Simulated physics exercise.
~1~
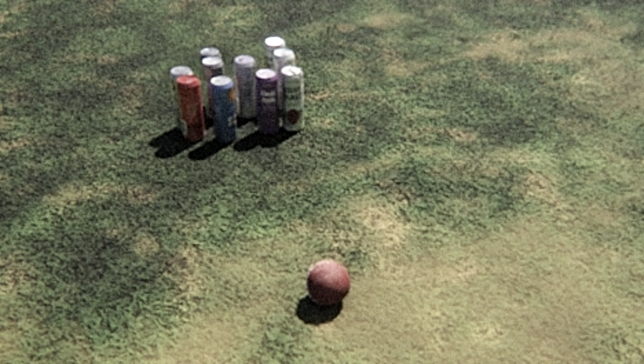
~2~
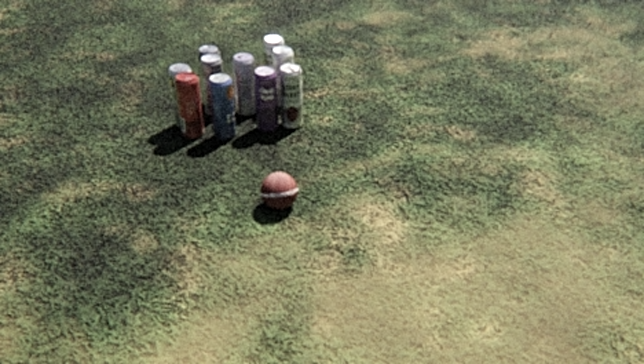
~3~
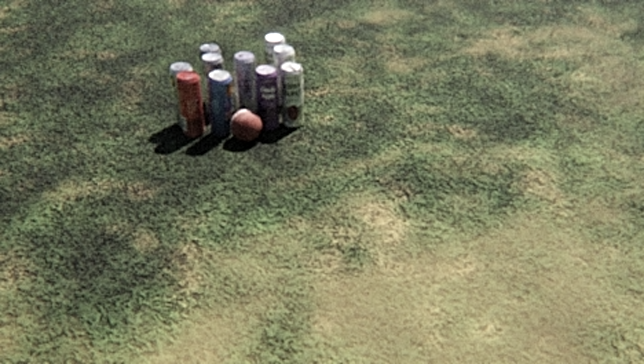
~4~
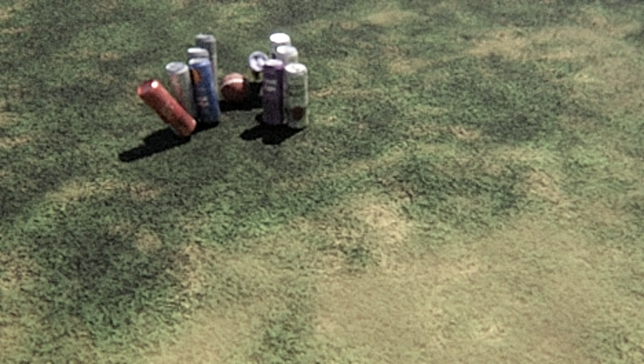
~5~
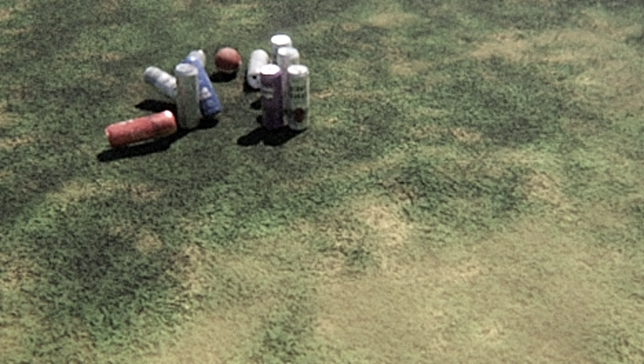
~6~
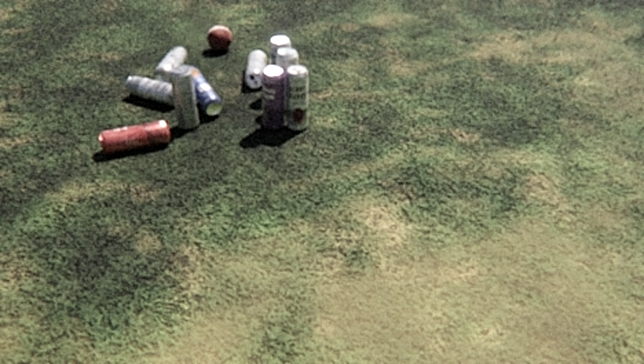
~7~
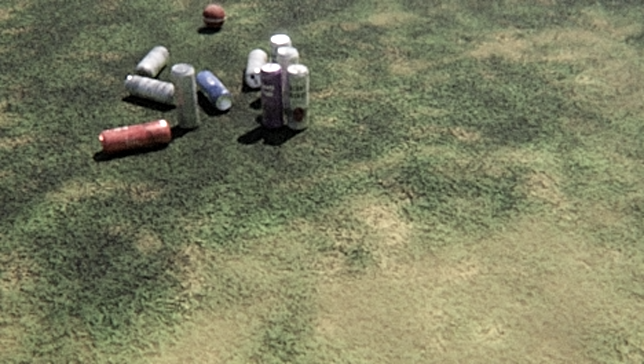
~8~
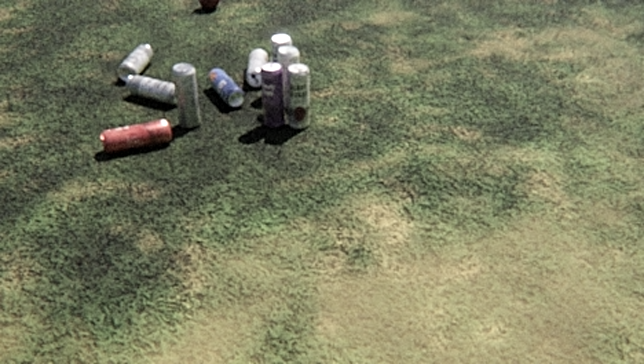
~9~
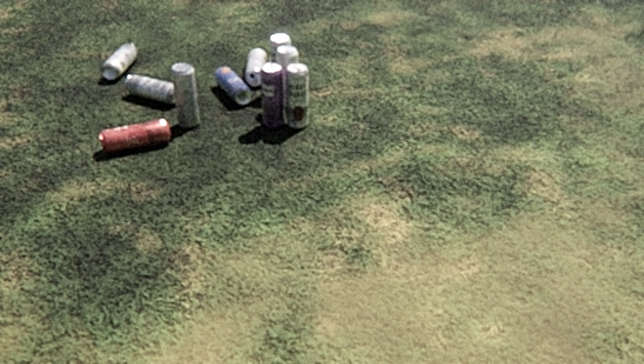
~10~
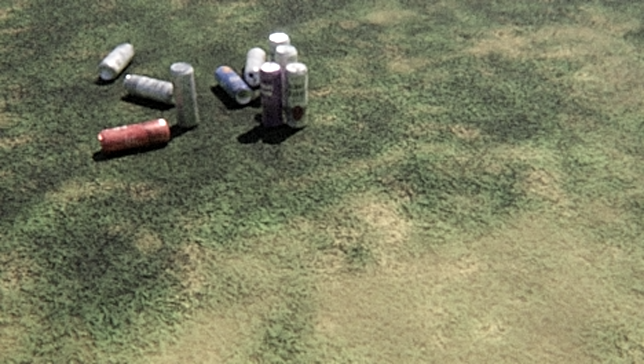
A reddish ball rolls away across patchy grass, drifting left toward a tight cluster of upright, can-like tubes. It strikes the front of the group beside the blue tube and pushes through the middle, tipping the red tube to the left and knocking others aside. The red tube drops flat while the blue one leans over and then falls behind a pale tube that stays standing. The ball rolls on beyond the cluster and leaves the view at the top, as the blue tube rolls right and a pale one rolls left. At the end, half the tubes lie scattered, while the purple one still stands among those on the right.
